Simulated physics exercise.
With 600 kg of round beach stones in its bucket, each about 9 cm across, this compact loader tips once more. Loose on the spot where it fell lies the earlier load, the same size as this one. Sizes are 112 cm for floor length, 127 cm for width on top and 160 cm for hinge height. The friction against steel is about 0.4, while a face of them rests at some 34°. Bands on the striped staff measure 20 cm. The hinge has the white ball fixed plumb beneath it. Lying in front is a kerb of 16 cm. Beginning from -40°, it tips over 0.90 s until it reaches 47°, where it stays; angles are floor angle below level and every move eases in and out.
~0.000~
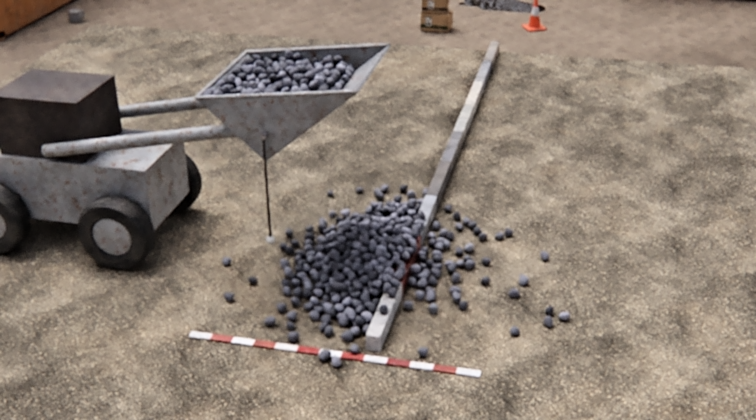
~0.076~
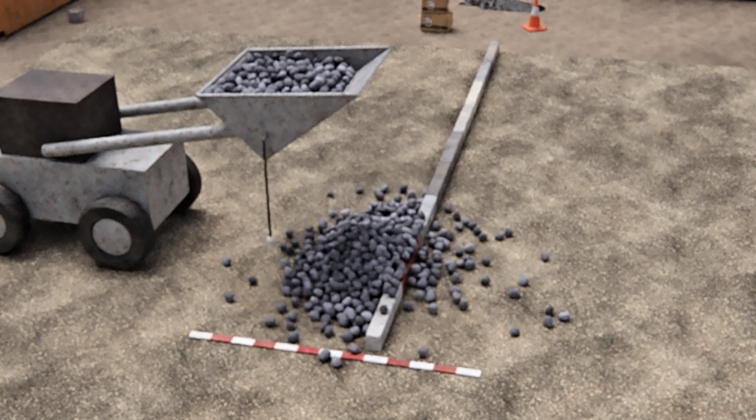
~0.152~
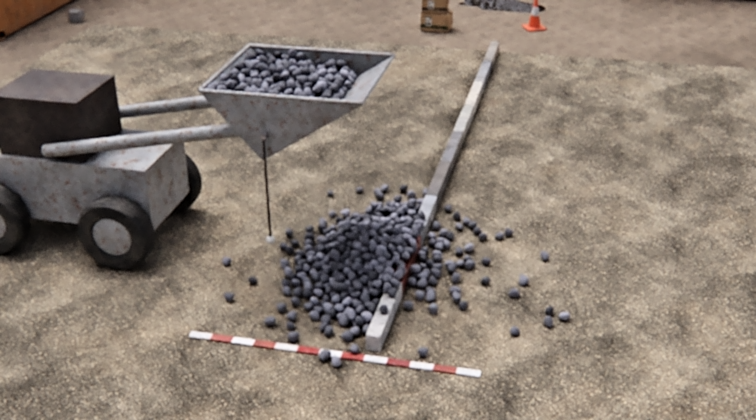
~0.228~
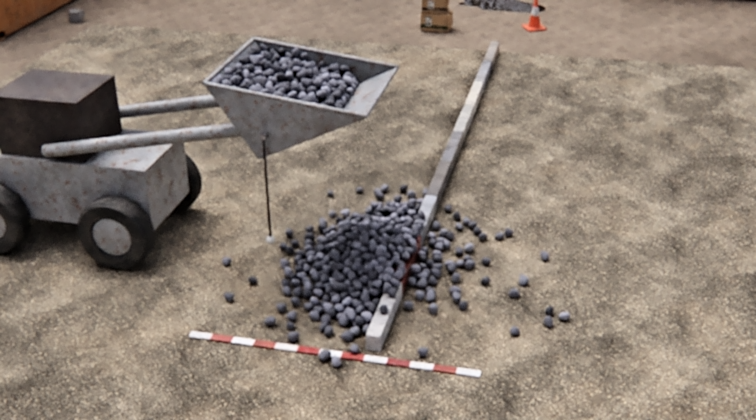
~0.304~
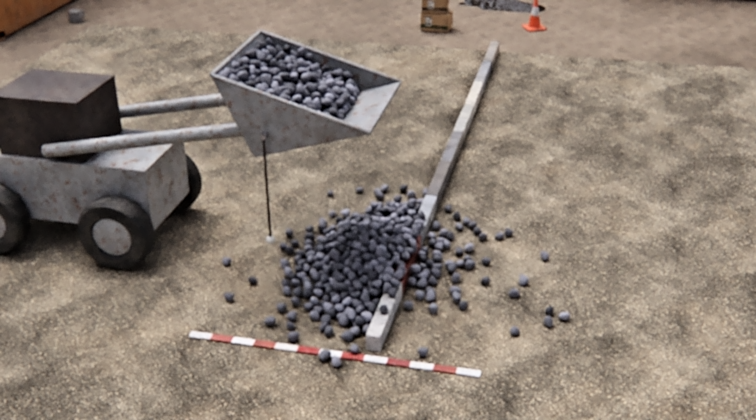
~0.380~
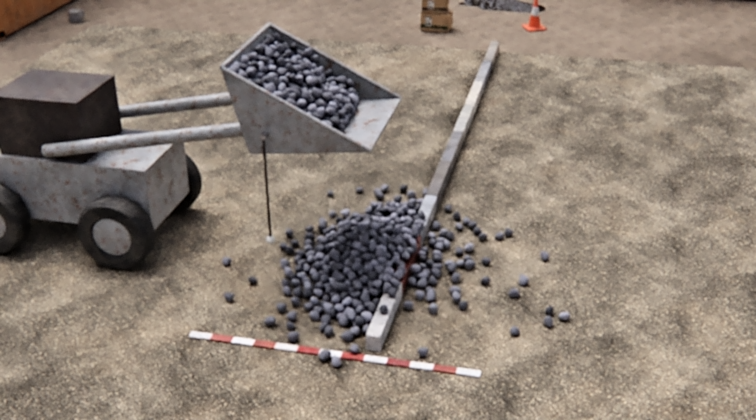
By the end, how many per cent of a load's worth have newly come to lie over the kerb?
About 53 per cent have newly come to lie there.
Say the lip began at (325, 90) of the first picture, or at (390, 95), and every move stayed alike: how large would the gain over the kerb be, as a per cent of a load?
The first would add around 15 per cent, the second around 90 per cent.
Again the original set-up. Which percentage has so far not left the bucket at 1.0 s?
It keeps some 65 percent of its load.
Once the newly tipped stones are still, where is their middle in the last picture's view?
The centre sits about (409, 259).
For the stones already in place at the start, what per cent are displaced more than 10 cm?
About 30 per cent.
After 0.7 s the floor is at 34°; in per cent of one load, 100 in the bucket, 90 on this side of the kerb, 10 over the kerb; the foremost stones are at (533, 291).
After 1.0 s the floor is at 47°; in per cent of one load, 64 in the bucket, 126 on this side of the kerb, 10 over the kerb; the foremost stones are at (533, 291).
After 1.4 s the floor is at 47°; in per cent of one load, 8 in the bucket, 157 on this side of the kerb, 34 over the kerb; the foremost stones are at (533, 291).
After 4.2 s the floor is at 47°; in per cent of one load, 0 in the bucket, 137 on this side of the kerb, 63 over the kerb; the foremost stones are at (665, 259). Net gain over the kerb, 53.
